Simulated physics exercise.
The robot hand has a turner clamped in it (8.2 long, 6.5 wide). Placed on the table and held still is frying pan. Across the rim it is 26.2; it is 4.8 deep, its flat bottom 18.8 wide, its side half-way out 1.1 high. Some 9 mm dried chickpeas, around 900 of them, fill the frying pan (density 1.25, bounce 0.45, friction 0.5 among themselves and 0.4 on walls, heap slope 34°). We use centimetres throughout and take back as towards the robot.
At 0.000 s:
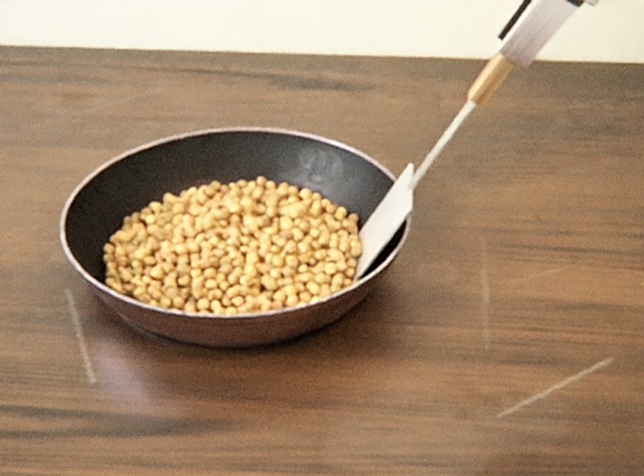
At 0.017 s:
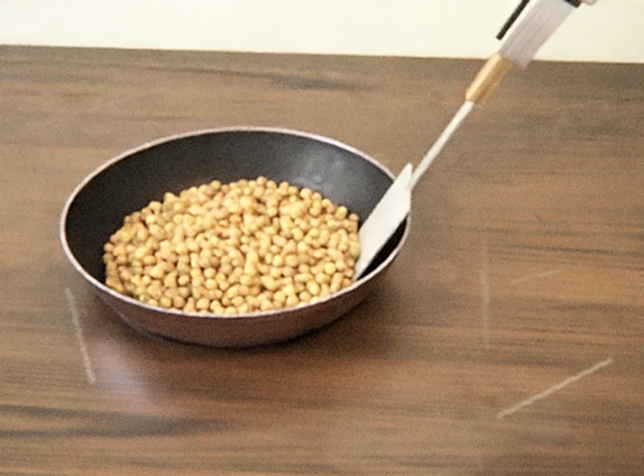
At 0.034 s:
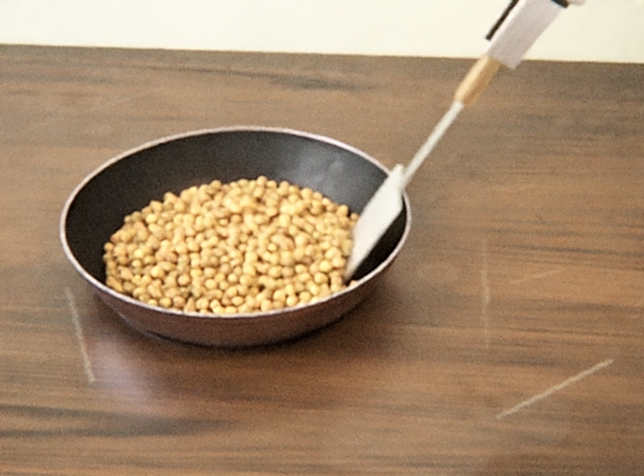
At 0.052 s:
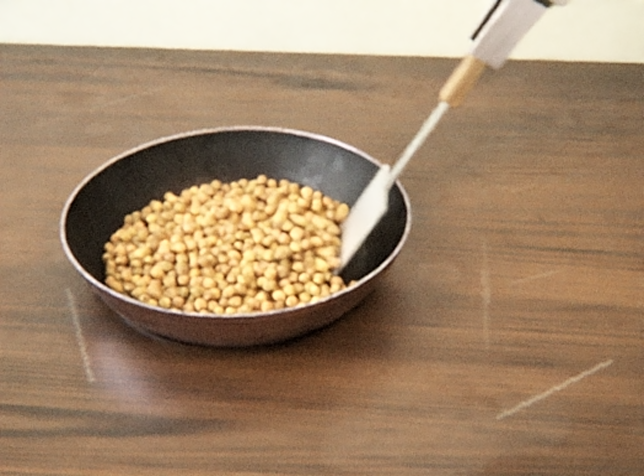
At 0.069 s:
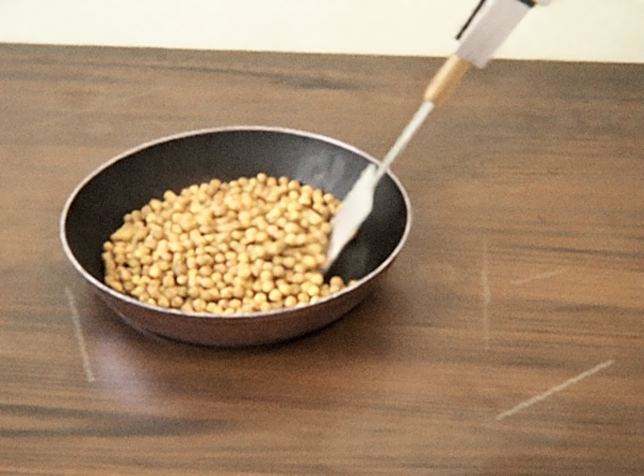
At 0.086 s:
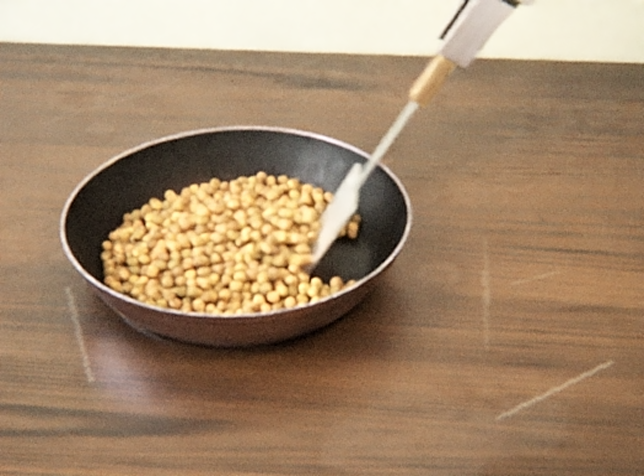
A white turner held by a robot hand rested at the right side of a dark frying pan full of round, tan beans, then slid left, pushing into them and baring some of the pan's bottom.
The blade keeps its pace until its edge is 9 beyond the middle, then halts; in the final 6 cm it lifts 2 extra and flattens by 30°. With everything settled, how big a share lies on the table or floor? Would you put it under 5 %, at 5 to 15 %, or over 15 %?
I would say under 5 %.
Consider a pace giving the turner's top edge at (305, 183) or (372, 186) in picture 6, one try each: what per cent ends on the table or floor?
First try about 5 %, second try about 0 %.
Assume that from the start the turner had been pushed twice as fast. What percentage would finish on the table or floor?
Then about 10 per cent.
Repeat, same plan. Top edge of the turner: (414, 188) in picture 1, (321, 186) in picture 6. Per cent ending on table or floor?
Roughly 10 percent ends up there.
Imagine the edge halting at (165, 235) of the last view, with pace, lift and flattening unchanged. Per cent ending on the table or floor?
Something close to 0 in a hundred.
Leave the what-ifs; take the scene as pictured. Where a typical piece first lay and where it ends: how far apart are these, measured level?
About 3 centimetres.
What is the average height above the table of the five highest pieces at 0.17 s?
I'd say close to 4 cm on average.
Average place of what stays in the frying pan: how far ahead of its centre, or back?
4.0 cm ahead.
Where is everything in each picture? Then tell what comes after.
In the first frame, turner top edge at (411, 186), sloping 60°; upper third of the load around (241, 243), from x 110 to 355, top at y 180; 900 in the frying pan.
In the second frame, turner top edge at (409, 186), sloping 60°; upper third of the load around (244, 242), from x 110 to 355, top at y 180.
In the third frame, turner top edge at (399, 186), sloping 60°; upper third of the load around (247, 242), from x 110 to 355, top at y 180.
In the fourth frame, turner top edge at (385, 187), sloping 60°; upper third of the load around (250, 239), from x 110 to 355, top at y 180.
In the fifth frame, turner top edge at (371, 186), sloping 60°; upper third of the load around (248, 237), from x 105 to 355, top at y 180.
In the sixth frame, turner top edge at (357, 186), sloping 60°; upper third of the load around (247, 235), from x 105 to 355, top at y 180; 900 in the frying pan.
After 0.17 s, sloping 60°, highest piece 4 above the table; 900 in the frying pan.
After 0.25 s, sloping 49°, highest piece 5 above the table; 900 in the frying pan.
After 0.49 s, sloping 30°, highest piece 6 above the table; 892 in the frying pan, 7 on the table or floor, 1 on the blade or in flight.
After 1.54 s, sloping 30°, highest piece 5 above the table; 892 in the frying pan, 8 on the table or floor.
At rest, 892 in the frying pan, 8 on the table or floor. That is 1 % on the table or floor.
